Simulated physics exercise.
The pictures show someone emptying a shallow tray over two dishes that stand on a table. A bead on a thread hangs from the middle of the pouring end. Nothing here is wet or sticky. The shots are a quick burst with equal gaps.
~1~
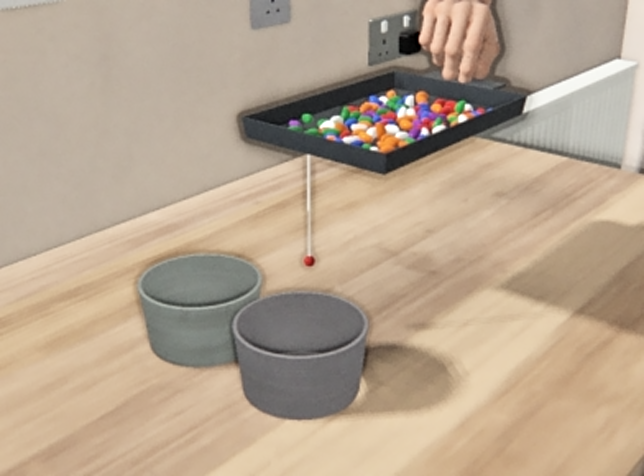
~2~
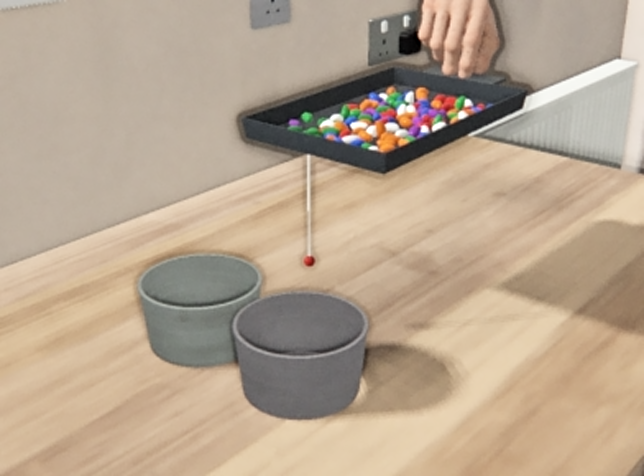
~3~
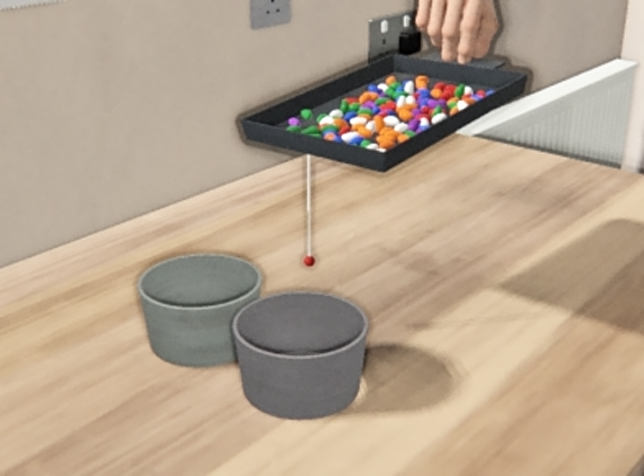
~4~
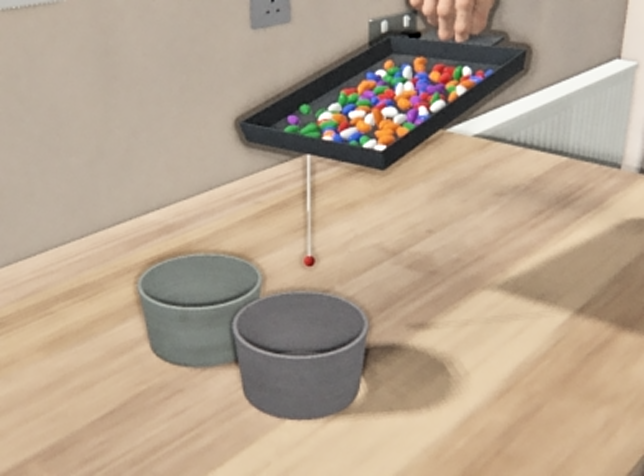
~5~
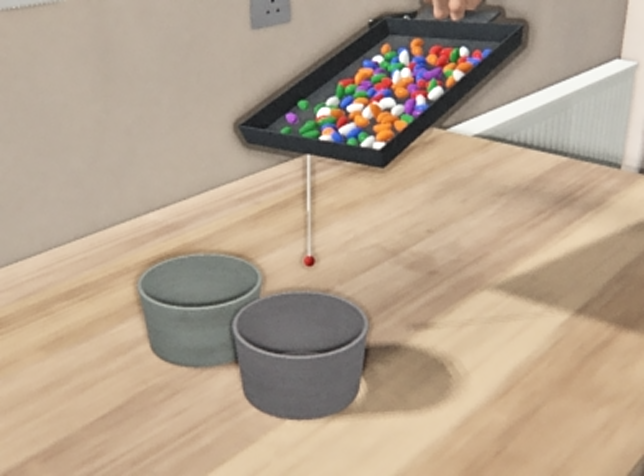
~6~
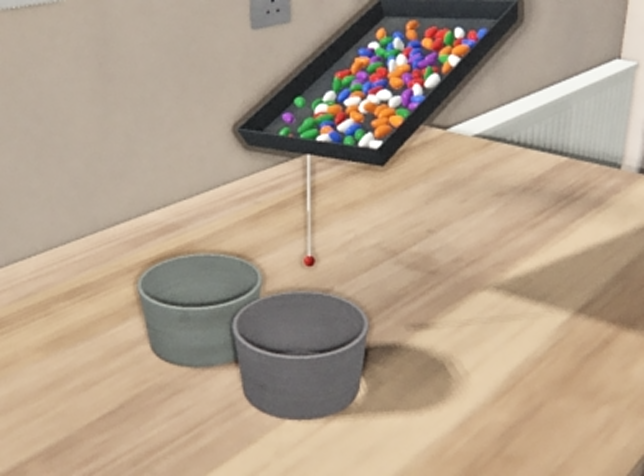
Shallow dark tray of colourful jelly beans tilting steadily above two grey dishes on a wooden table, a hand raising its far end.
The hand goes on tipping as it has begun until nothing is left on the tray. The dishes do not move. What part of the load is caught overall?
In the dishes lies over half of it.
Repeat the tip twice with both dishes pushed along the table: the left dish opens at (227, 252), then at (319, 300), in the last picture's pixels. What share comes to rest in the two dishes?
The first gives 50 %, the second 20 %.
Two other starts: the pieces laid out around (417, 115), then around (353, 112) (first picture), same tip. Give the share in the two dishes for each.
About 80 and 80 per cent.
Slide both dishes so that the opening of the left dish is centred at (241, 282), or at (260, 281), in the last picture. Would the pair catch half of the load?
In turn: The larger part; over half.
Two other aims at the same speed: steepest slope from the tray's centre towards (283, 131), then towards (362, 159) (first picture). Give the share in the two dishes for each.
First some 30, then 60 per cent.
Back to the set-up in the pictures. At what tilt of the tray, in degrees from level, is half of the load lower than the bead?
Near 115 degrees.
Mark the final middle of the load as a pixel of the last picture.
Roughly at (215, 336).
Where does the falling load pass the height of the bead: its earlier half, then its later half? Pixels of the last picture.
Early half (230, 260), late half (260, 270).
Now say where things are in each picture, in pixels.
Corners of the pouring end at (246, 117) and (385, 152), level; middle of the load at (387, 124), jelly beans; left dish at (156, 326); right dish at (256, 375); bead on its thread at (310, 261), in the first picture.
Corners of the pouring end at (246, 118) and (384, 152), level; middle of the load at (387, 122), in the second picture.
Corners of the pouring end at (245, 119) and (383, 150), tipped barely, lowest at the left corner; middle of the load at (387, 115), in the third picture.
Corners of the pouring end at (243, 122) and (381, 149), tipped a little, lowest at the left corner; middle of the load at (385, 105), in the fourth picture.
Corners of the pouring end at (242, 125) and (379, 148), tipped clearly, lowest at the left corner; middle of the load at (383, 95), in the fifth picture.
Corners of the pouring end at (241, 128) and (376, 147), tipped clearly, lowest at the left corner; middle of the load at (380, 86); left dish at (156, 326); right dish at (256, 375), in the sixth picture.
Soon, tray tipped steeply; all on the tray.
A while on, tray tipped past a quarter turn; about half on the tray; a stray few in the right dish; about a quarter in the left dish; about a third in the air.
Towards the end, tray tipped past a quarter turn; about a quarter in the right dish; about two thirds in the left dish; about a quarter outside both.
Finally, tray tipped past a quarter turn; about a quarter in the right dish; about two thirds in the left dish; about a quarter outside both.
